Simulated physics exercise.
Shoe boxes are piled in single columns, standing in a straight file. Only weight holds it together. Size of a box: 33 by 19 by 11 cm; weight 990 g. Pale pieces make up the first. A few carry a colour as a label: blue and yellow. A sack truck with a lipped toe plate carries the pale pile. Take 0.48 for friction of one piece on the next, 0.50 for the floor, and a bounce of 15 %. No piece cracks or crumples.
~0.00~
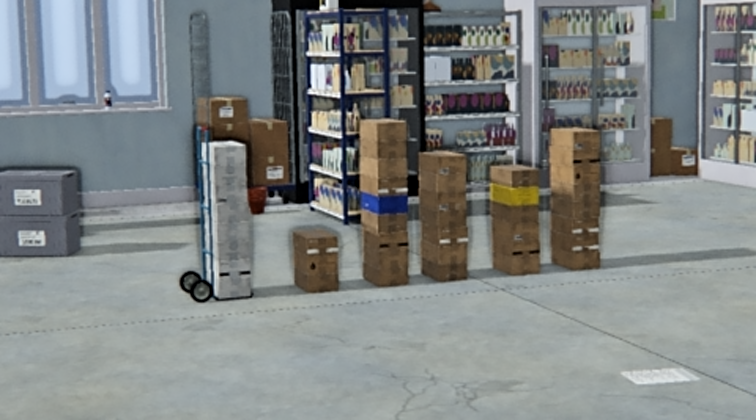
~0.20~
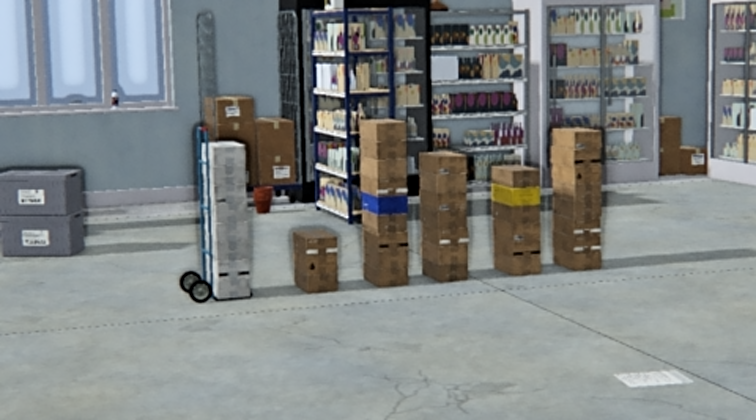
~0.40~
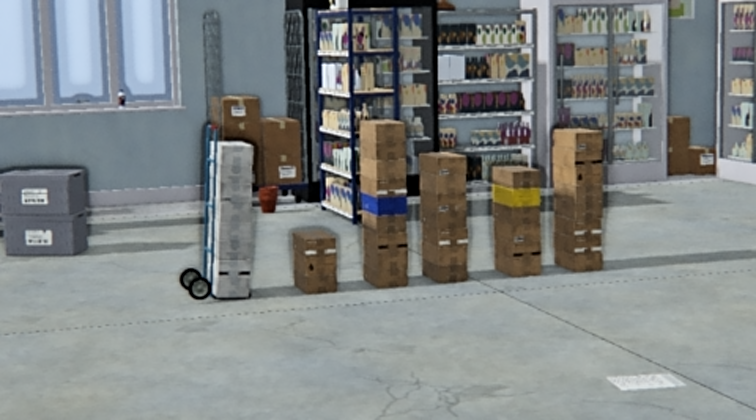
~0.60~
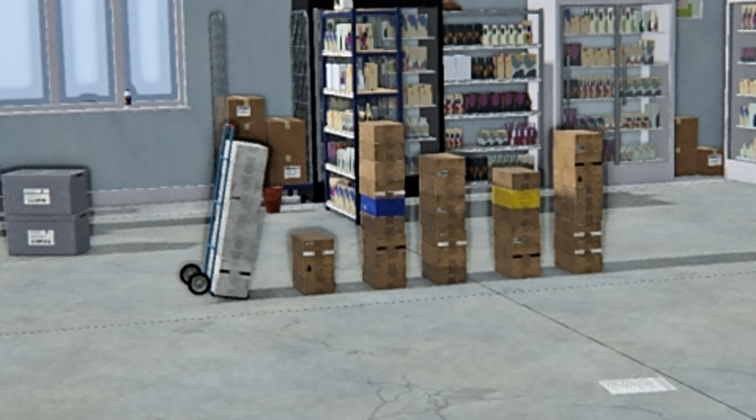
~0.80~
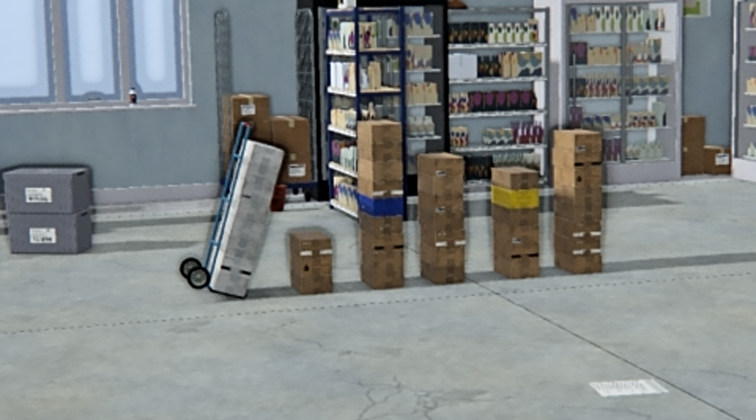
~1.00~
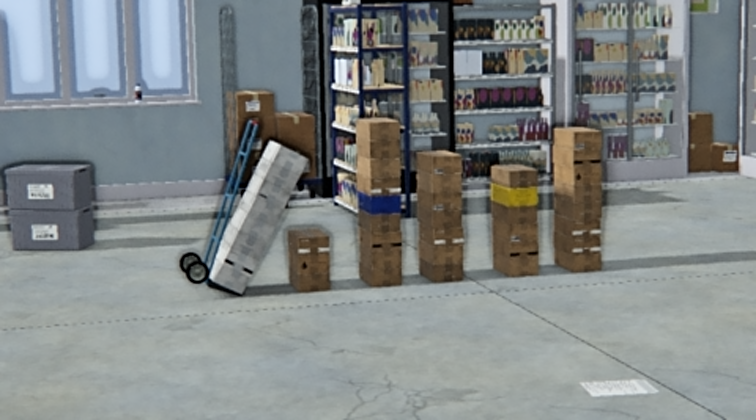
The sack truck tilts forward, leaning its pale box pile right toward the still brown stacks.
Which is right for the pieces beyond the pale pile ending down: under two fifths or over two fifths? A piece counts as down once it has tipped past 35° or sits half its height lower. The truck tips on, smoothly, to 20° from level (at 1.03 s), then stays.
Ending down: Under two fifths.
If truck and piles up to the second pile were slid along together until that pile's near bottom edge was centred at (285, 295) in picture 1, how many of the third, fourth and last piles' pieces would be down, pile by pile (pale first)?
Then third 0, fourth 0, last 0.
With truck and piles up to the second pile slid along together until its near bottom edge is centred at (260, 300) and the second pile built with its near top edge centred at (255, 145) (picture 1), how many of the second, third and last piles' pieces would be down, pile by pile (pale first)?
Then second 8, third 9, last 7.
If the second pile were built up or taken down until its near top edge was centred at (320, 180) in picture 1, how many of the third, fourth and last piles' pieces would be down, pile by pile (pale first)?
In that case third 8, fourth 7, last 7.
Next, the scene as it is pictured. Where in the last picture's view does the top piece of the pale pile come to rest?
At about (348, 236).
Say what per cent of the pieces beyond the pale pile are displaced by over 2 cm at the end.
10 per cent.
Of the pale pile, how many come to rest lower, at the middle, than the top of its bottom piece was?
2 of them.
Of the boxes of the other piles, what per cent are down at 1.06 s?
By then 0 per cent.
After 1.06 s, 2 of the pale pile down; none of the 33 other boxes down.
After 1.16 s, 8 of the pale pile down; none of the 33 other boxes down.
After 1.30 s, 8 of the pale pile down; none of the 33 other boxes down, 2 disturbed.
After 1.54 s, 8 of the pale pile down; none of the 33 other boxes down, 6 disturbed; blue box 17 mm from its place.
In the end (2.3 s), 8 of the pale pile down; none of the 33 other boxes down, 7 disturbed; blue box 17 mm from its place; yellow box unmoved. That is 0 per cent. From the last view, middles, blue box near (382, 201), yellow box near (514, 194).
